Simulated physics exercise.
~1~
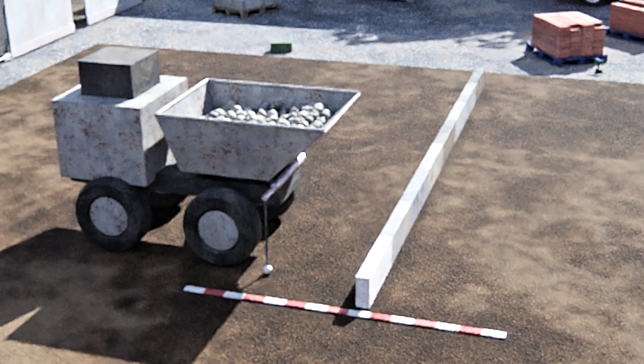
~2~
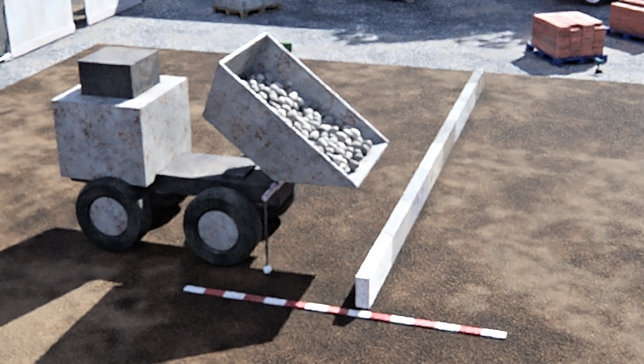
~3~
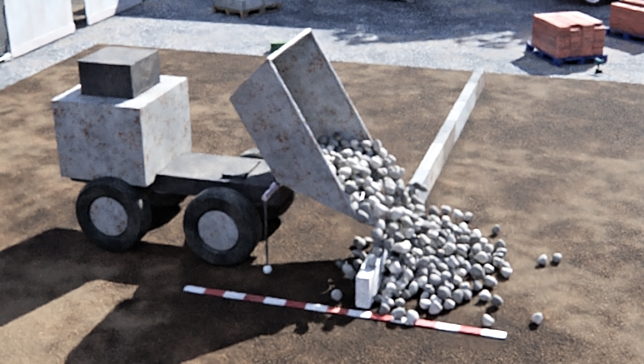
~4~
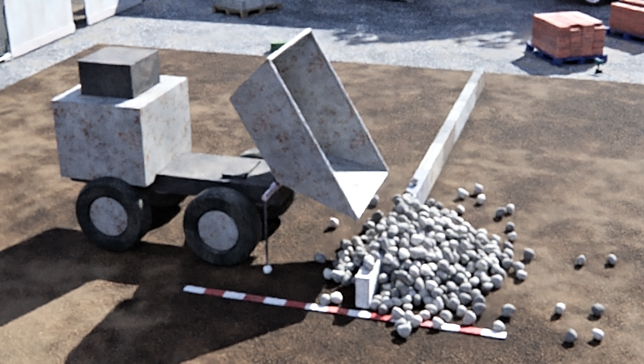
The dumper's grey body tips in stages, spilling its cobbles mostly over the low kerb.
